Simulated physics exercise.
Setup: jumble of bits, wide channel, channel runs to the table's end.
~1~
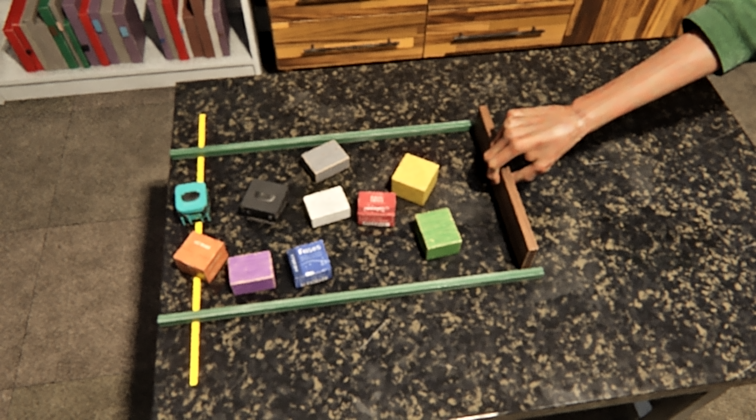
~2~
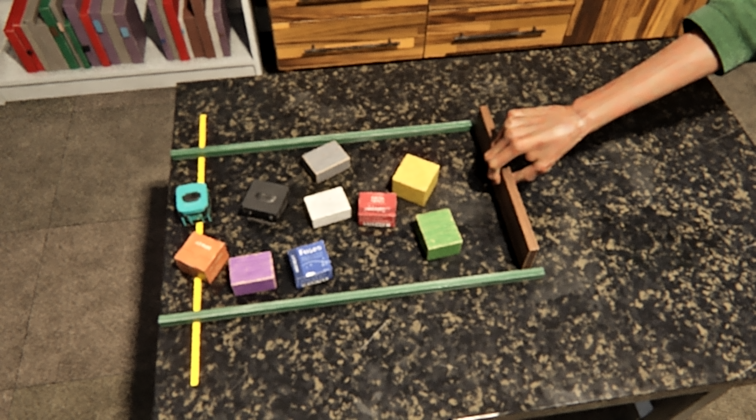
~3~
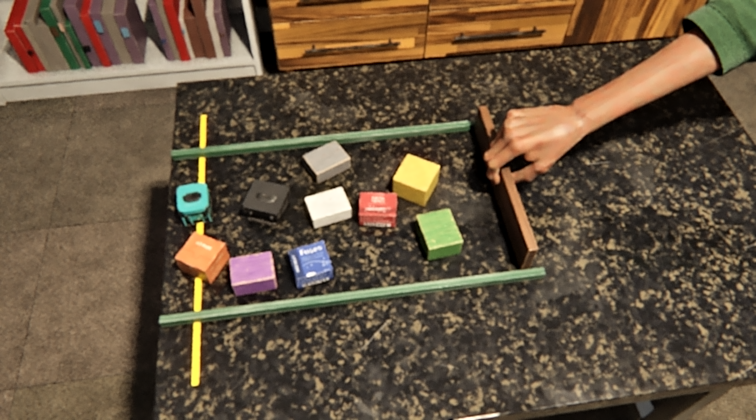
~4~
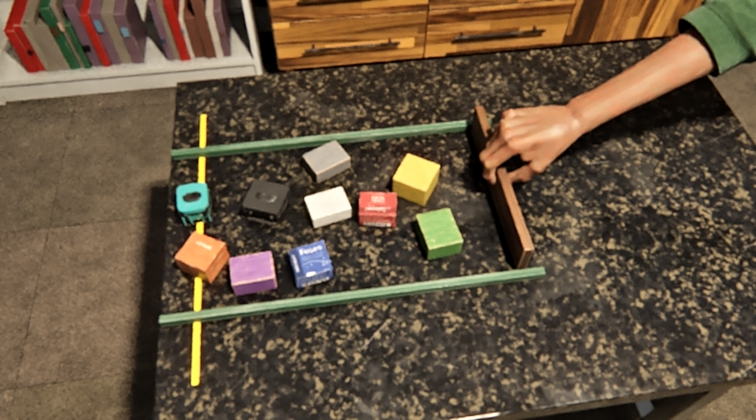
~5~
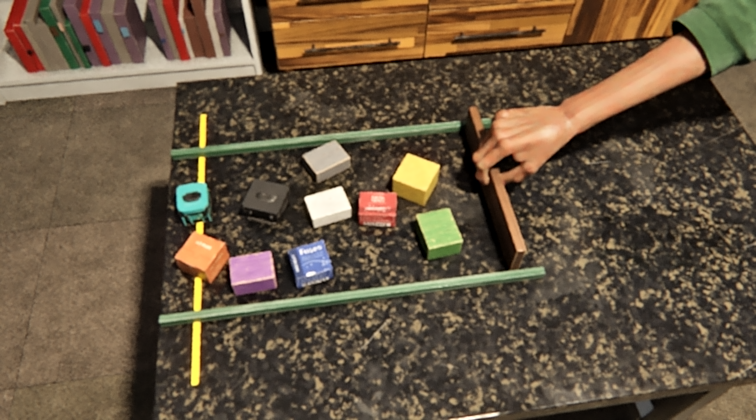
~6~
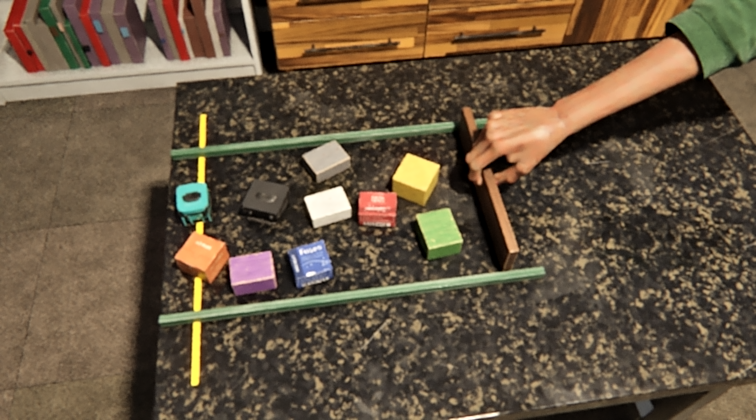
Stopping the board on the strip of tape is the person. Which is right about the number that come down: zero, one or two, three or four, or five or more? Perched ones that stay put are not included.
The right one is five or more.
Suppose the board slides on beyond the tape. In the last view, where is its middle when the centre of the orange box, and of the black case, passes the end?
Approx. (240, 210) for the first, approx. (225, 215) for the second.
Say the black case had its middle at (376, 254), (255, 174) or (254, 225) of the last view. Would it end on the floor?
Lab note - black case, per position: Is gone; is gone; is gone.
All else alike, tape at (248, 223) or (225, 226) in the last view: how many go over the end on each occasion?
In the first try the count is 2, and in the second it is 4.
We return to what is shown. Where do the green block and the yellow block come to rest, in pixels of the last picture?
(178, 271) and (178, 212).
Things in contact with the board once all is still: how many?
So the total is 3.
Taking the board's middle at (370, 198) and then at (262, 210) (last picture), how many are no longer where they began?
In order, the tallies are 5 and 10.
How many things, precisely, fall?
Altogether the count is 7.
A little later, none off yet; turquoise case at rest near (195, 204); orange box at rest near (203, 257); purple block at rest near (253, 273).
Next, none off yet; turquoise case at rest near (189, 203); orange box shifted about its own width near (181, 253); purple block shifted about its own width near (196, 285).
When it is over, the number that fall off is five or more; down, red box, white block, blue box, black case, purple block, orange box and turquoise case.
